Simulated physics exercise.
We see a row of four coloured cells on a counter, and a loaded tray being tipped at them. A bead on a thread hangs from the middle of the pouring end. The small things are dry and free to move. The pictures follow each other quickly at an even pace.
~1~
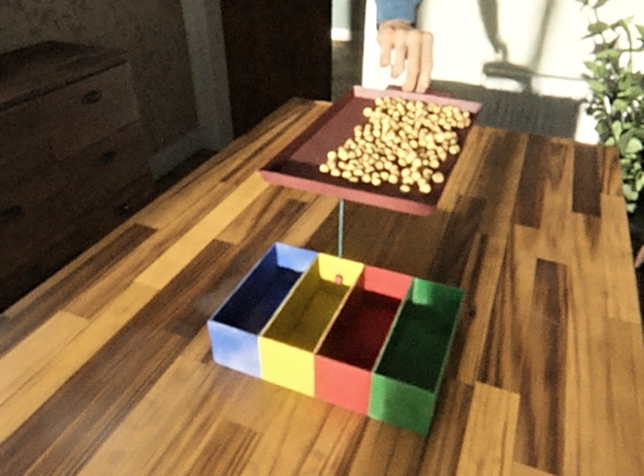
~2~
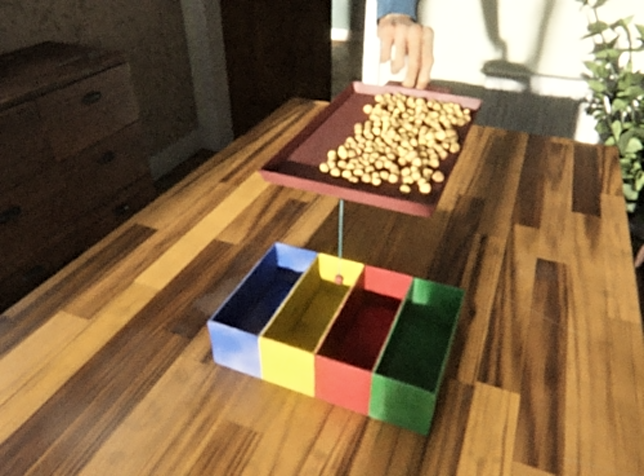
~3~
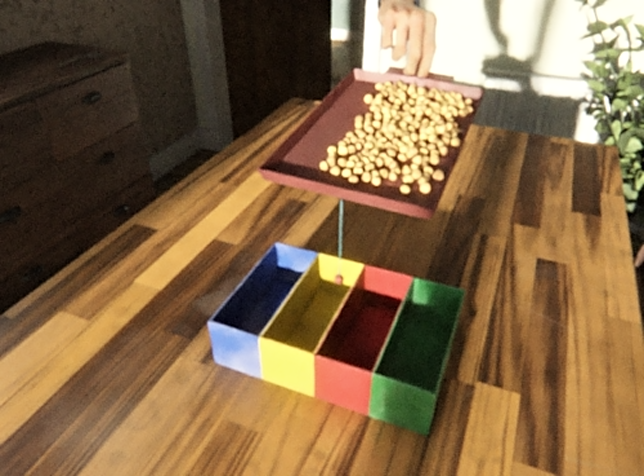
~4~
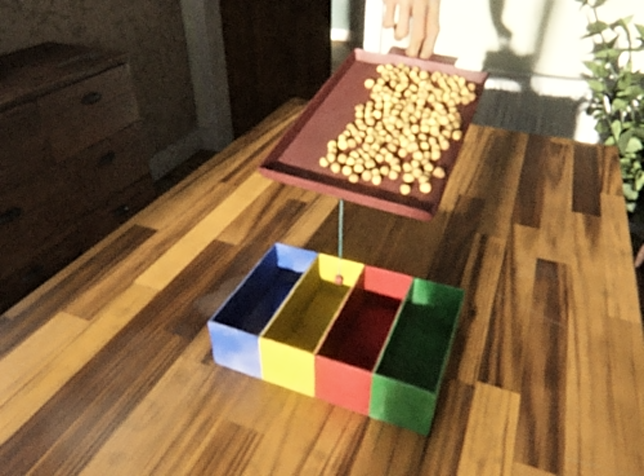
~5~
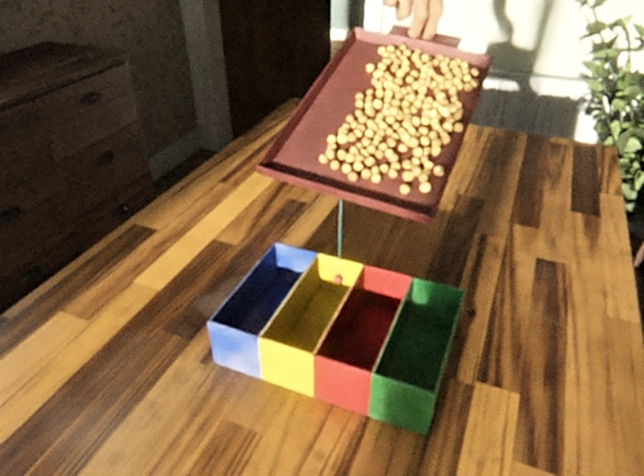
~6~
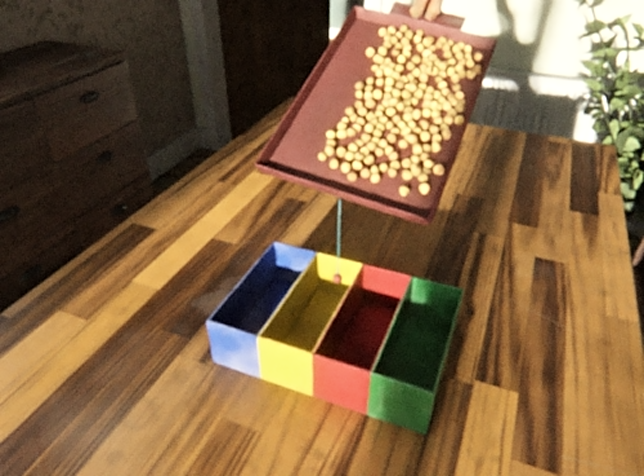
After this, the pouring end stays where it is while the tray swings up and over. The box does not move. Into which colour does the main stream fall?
Fullest: The green cell.
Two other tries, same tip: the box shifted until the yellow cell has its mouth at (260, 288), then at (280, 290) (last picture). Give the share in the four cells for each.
First some 40, then 60 per cent.
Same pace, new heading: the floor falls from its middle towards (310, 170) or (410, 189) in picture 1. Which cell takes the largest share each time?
At the first place blue, at the second that green cell.
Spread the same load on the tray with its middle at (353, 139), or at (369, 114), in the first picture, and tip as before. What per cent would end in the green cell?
Near 50 % and 40 %.
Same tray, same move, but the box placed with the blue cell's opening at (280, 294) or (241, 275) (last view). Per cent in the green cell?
First some 30, then 50 per cent.
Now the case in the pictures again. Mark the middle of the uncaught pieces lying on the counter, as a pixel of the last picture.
Around (482, 455).
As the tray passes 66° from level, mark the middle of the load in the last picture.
Roughly at (398, 173).
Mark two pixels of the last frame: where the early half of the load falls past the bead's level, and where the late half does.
At about (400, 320), then at (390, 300).
Just after the last frame, tray tipped steeply; almost all on the tray; about a tenth falling or outside the box.
A moment on, tray tipped past a quarter turn; about a tenth on the tray; roughly a third in the green cell; roughly a quarter in the red cell; about a tenth in the yellow cell; just a few in the blue cell; roughly a quarter falling or outside the box.
Further on, tray tipped past a quarter turn; roughly half in the green cell; roughly a third in the red cell; about a tenth in the yellow cell; just a few in the blue cell; about a tenth falling or outside the box.
When it is over, tray tipped past a quarter turn; roughly half in the green cell; roughly a third in the red cell; about a tenth in the yellow cell; just a few in the blue cell; about a tenth outside the box.
